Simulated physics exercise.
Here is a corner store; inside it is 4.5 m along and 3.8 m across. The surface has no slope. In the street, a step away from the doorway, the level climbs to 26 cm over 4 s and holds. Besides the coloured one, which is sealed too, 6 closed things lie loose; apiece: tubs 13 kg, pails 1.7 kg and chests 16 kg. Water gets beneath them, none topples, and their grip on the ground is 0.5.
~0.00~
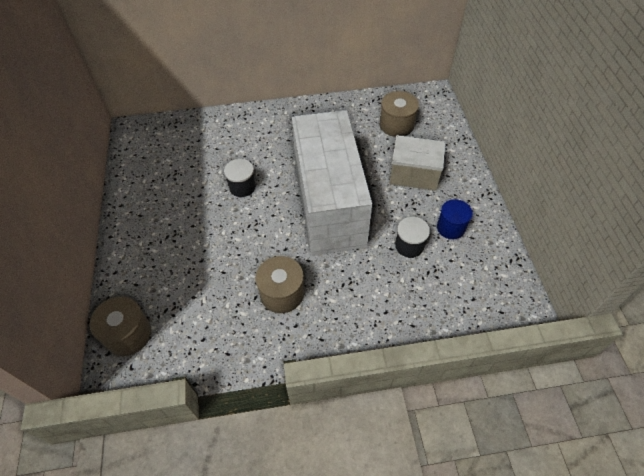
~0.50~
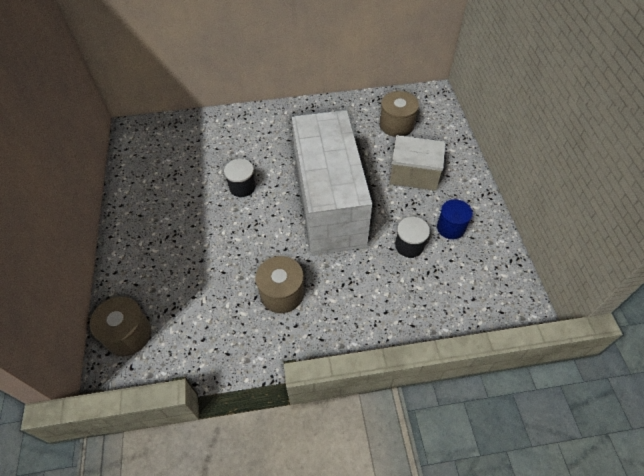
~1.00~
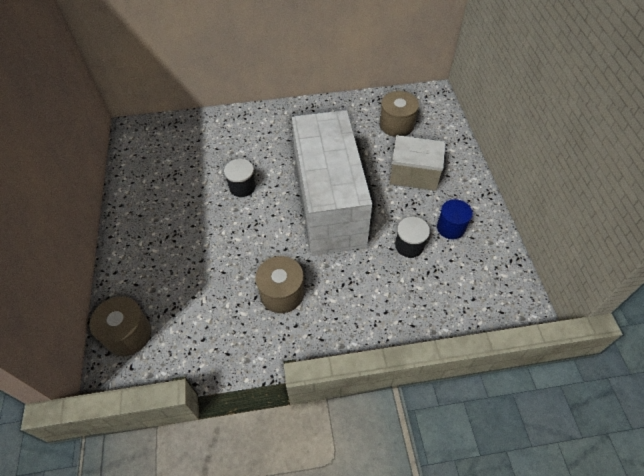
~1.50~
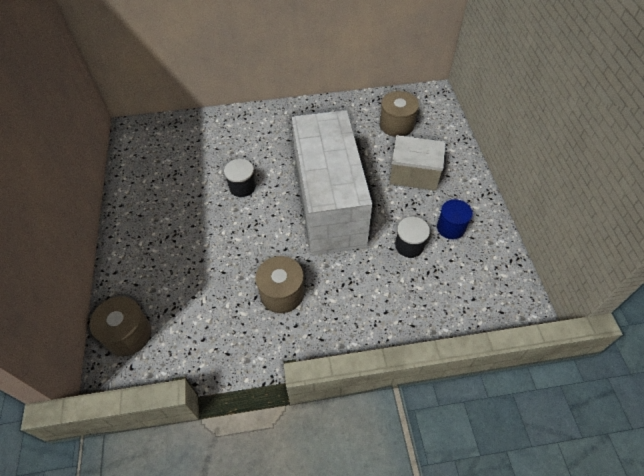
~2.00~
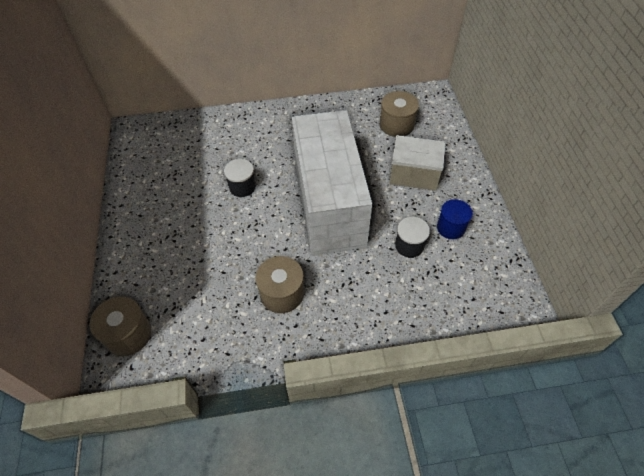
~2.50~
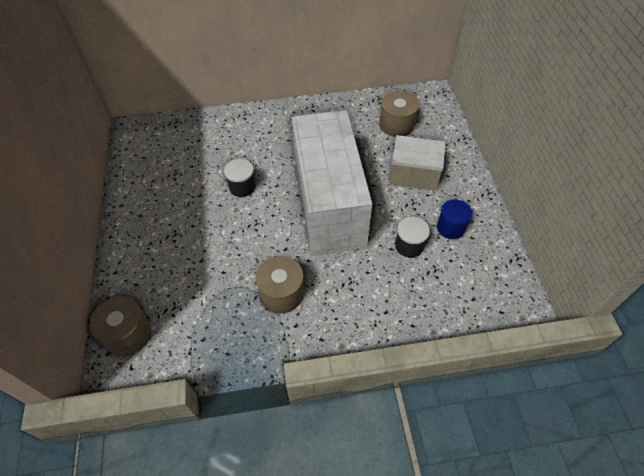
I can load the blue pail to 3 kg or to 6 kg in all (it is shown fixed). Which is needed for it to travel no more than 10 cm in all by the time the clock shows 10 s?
Verdict: Only the higher weight holds it.
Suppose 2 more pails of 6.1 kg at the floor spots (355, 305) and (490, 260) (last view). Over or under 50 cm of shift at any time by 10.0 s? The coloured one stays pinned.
In turn: Short of it, under.
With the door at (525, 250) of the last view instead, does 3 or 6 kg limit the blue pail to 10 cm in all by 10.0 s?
Then neither load is enough.
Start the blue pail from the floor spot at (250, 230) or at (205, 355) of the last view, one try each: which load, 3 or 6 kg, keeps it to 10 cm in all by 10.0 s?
In turn: Neither is enough; neither holds.
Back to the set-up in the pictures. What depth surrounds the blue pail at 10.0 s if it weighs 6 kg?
About 4 cm.
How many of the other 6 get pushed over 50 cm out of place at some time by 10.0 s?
3 of them.
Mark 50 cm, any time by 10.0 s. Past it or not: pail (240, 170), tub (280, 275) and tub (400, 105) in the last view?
In turn: Over, over, less.
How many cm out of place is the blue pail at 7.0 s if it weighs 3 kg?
About 20 cm.
After 3.5 s the blue pail would be 0 cm from its start with 3 kg and 0 cm from its start with 6 kg; 0 cm of water round it then.
After 4.5 s the blue pail would be 0 cm from its start with 3 kg and 0 cm from its start with 6 kg; 0 cm of water round it then.
After 7.0 s the blue pail would be 16 cm from its start with 3 kg and 0 cm from its start with 6 kg; 2 cm of water round it then.
After 10.0 s the blue pail would be 32 cm from its start with 3 kg and 0 cm from its start with 6 kg; 4 cm of water round it then.
